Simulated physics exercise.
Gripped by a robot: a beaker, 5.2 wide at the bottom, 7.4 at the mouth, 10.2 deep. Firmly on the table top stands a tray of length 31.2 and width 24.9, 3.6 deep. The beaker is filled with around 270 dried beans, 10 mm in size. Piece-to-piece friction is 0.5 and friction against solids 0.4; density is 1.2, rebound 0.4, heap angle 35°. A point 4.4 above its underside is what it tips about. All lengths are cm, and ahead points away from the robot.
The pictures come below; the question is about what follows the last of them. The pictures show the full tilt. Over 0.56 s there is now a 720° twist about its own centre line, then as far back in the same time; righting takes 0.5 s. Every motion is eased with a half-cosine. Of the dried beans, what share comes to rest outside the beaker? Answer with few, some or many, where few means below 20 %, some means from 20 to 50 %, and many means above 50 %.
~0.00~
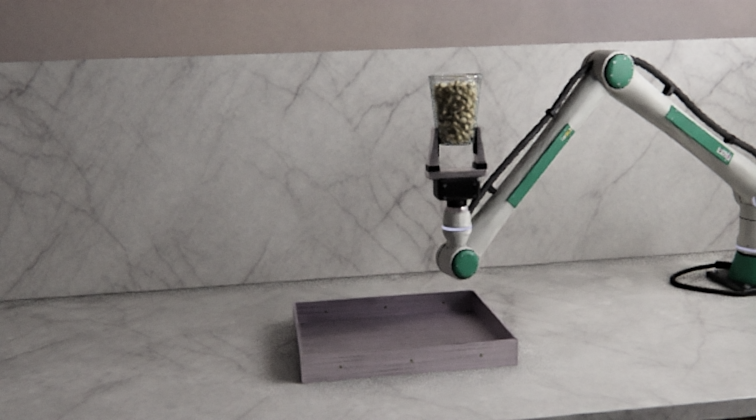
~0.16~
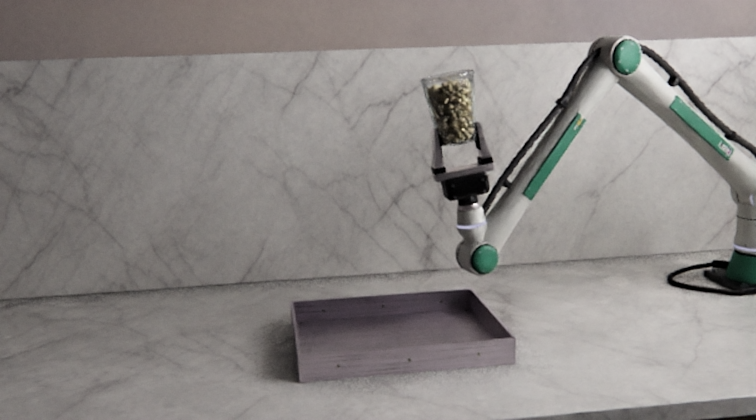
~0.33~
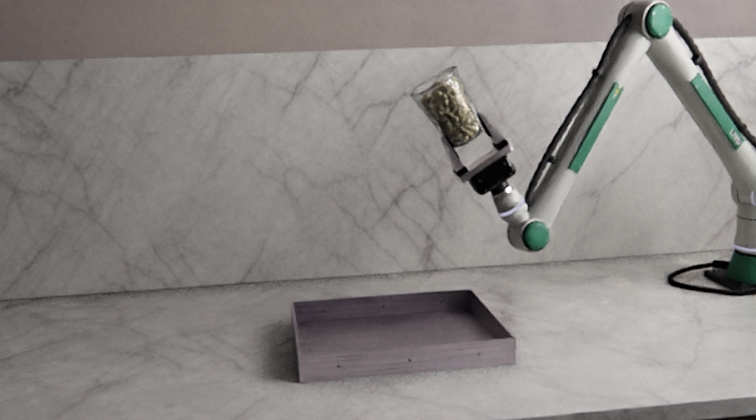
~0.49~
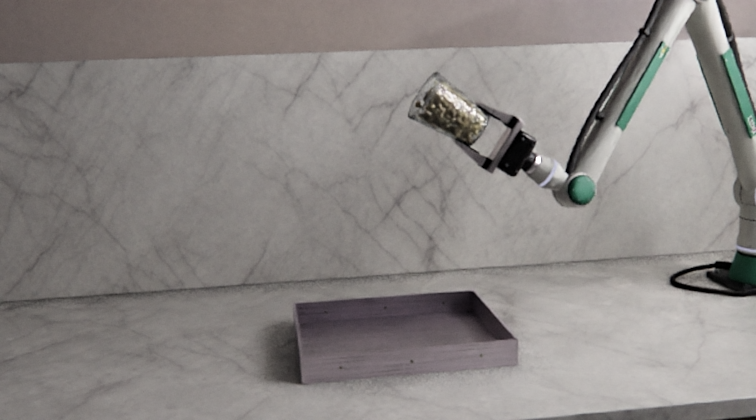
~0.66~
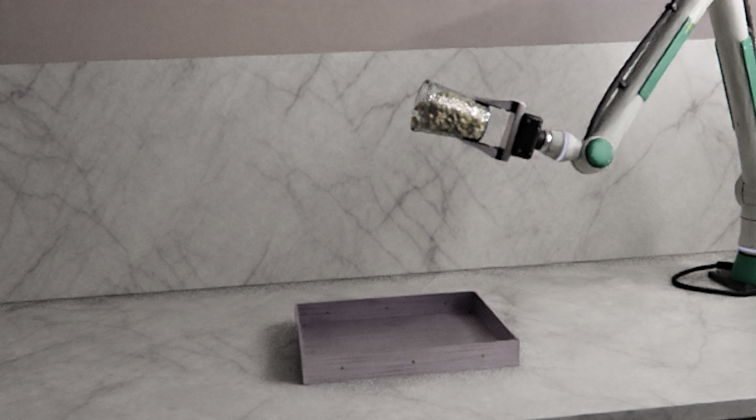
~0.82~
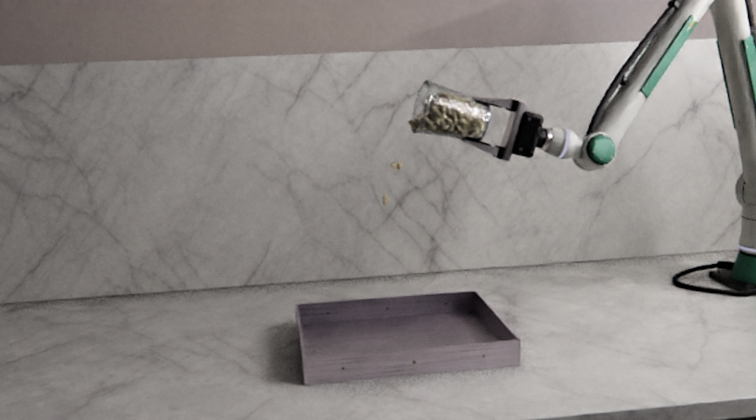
Few - below 20 %.
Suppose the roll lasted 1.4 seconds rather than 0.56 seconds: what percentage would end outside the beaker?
With that change you'd see near 30 per cent.
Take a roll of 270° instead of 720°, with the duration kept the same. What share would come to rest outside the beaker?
Then about 15 per cent.
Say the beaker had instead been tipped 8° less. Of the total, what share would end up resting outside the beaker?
5 %.
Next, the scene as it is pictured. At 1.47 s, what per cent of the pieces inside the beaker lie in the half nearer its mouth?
Around 55 percent.
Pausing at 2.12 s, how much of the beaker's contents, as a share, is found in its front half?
It's close to 50 percent.
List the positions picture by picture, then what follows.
The first frame shows the beaker middle at (456, 110), upright; upper third of the load around (455, 90), from x 435 to 475, top at y 80; 272 in the beaker.
The second frame shows the beaker middle at (453, 110), tipped 9°; upper third of the load around (451, 90), from x 430 to 470, top at y 80.
The third frame shows the beaker middle at (451, 111), tipped 31°; upper third of the load around (446, 94), from x 420 to 475, top at y 80.
The fourth frame shows the beaker middle at (452, 113), tipped 56°; upper third of the load around (443, 100), from x 420 to 480, top at y 85.
The fifth frame shows the beaker middle at (452, 115), tipped 72°; upper third of the load around (444, 105), from x 415 to 485, top at y 95.
The sixth frame shows the beaker middle at (453, 115), tipped 73°; upper third of the load around (448, 106), from x 385 to 485, top at y 95; 268 in the beaker, 4 in flight or on a rim.
After 1.47 s, tipped 73°, highest piece 39 above the table; 251 in the beaker, 15 in the tray, 6 in flight or on a rim.
After 2.12 s, tipped 53°, highest piece 39 above the table; 236 in the beaker, 25 in the tray, 6 on the table or floor, 5 in flight or on a rim.
After 2.64 s, upright, highest piece 42 above the table; 235 in the beaker, 26 in the tray, 11 on the table or floor.
After 3.34 s, upright, highest piece 42 above the table; 235 in the beaker, 26 in the tray, 11 on the table or floor.
In the end, 235 in the beaker, 26 in the tray, 11 on the table or floor. That is 14 % outside the beaker.
